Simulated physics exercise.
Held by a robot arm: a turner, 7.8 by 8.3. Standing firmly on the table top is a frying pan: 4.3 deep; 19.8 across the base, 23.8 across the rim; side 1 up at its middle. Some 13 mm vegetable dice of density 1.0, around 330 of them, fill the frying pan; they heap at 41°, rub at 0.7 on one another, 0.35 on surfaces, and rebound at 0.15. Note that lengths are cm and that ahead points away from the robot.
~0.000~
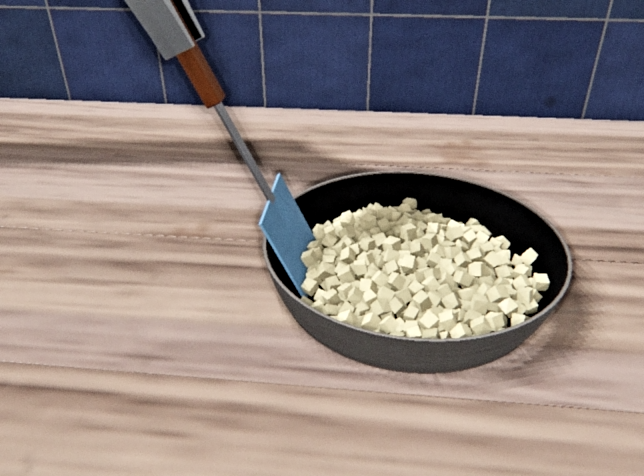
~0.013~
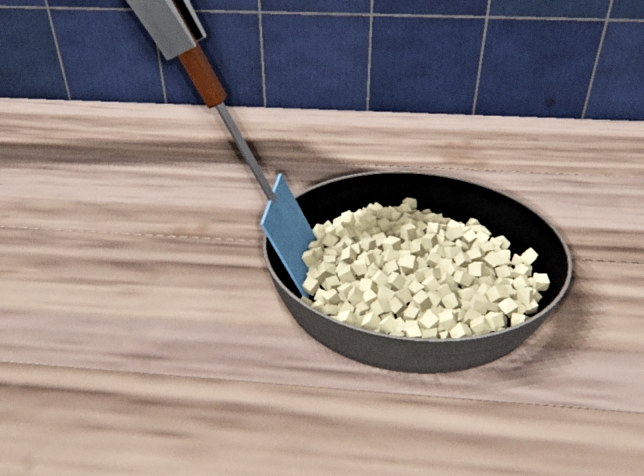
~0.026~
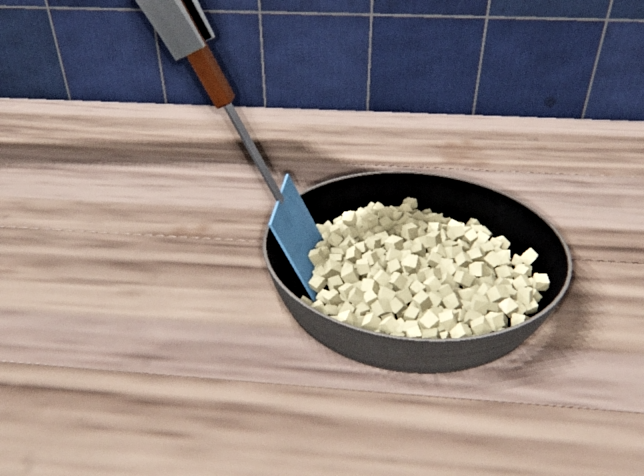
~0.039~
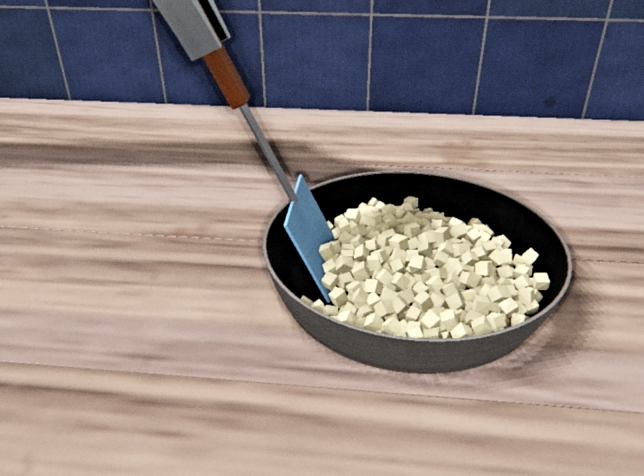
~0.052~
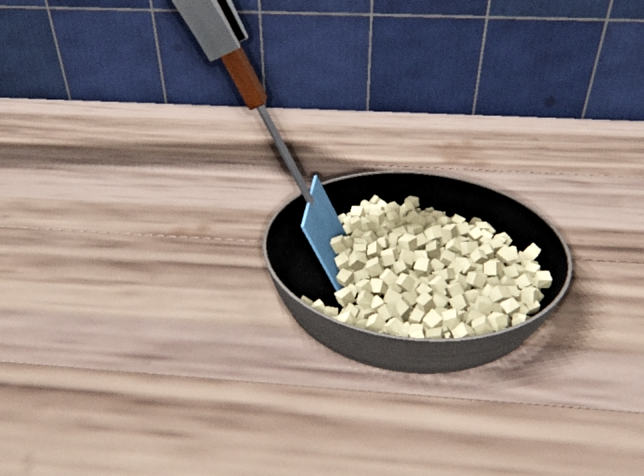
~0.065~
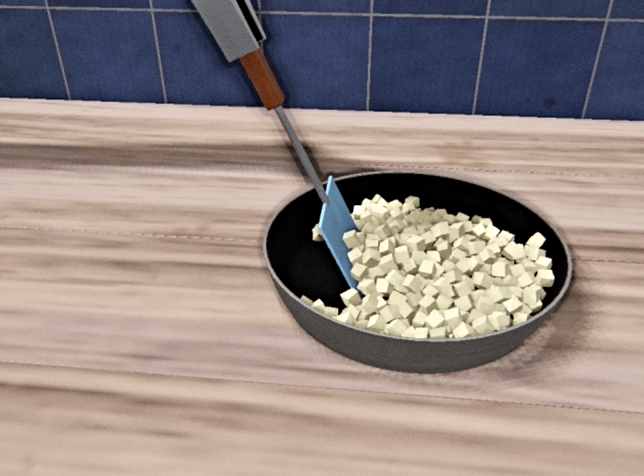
A robot arm reaches in from the upper left over a pale, wood-grained counter backed by dark blue tiles, seen from above at an angle. It holds a turner with a brown handle and blue blade at the left side of a dark frying pan heaped with cream-coloured cubes. After barely moving at first, the blade slides right, pushing nearby cubes together and baring some dark pan behind it, while the camera stays still.
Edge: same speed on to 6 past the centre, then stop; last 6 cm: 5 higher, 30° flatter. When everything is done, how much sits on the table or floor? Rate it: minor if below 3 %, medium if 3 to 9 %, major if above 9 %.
Rating: Major.
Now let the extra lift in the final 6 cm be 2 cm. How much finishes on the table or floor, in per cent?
15 per cent.
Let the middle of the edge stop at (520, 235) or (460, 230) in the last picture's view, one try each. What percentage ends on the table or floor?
Around 25 per cent for the first try and 10 per cent for the second.
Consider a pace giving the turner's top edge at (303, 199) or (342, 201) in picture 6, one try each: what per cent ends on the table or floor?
Roughly 5 per cent, then roughly 25 per cent.
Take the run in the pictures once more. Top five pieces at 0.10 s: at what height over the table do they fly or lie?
Height: Approx. 5 cm.
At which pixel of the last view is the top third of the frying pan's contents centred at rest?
The middle lies somewhere around (507, 266).
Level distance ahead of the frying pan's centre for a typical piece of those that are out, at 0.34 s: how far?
20 cm.
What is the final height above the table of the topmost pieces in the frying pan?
Roughly 5.0 cm.
After 0.10 s, sloping 64°, highest piece 6 above the table; 334 in the frying pan.
After 0.13 s, sloping 53°, highest piece 7 above the table; 334 in the frying pan.
After 0.34 s, sloping 35°, highest piece 8 above the table; 273 in the frying pan, 60 on the table or floor, 1 on the blade or in flight.
After 1.39 s, sloping 35°, highest piece 5 above the table; 273 in the frying pan, 61 on the table or floor.
At rest, 273 in the frying pan, 61 on the table or floor. That is 18 % on the table or floor.
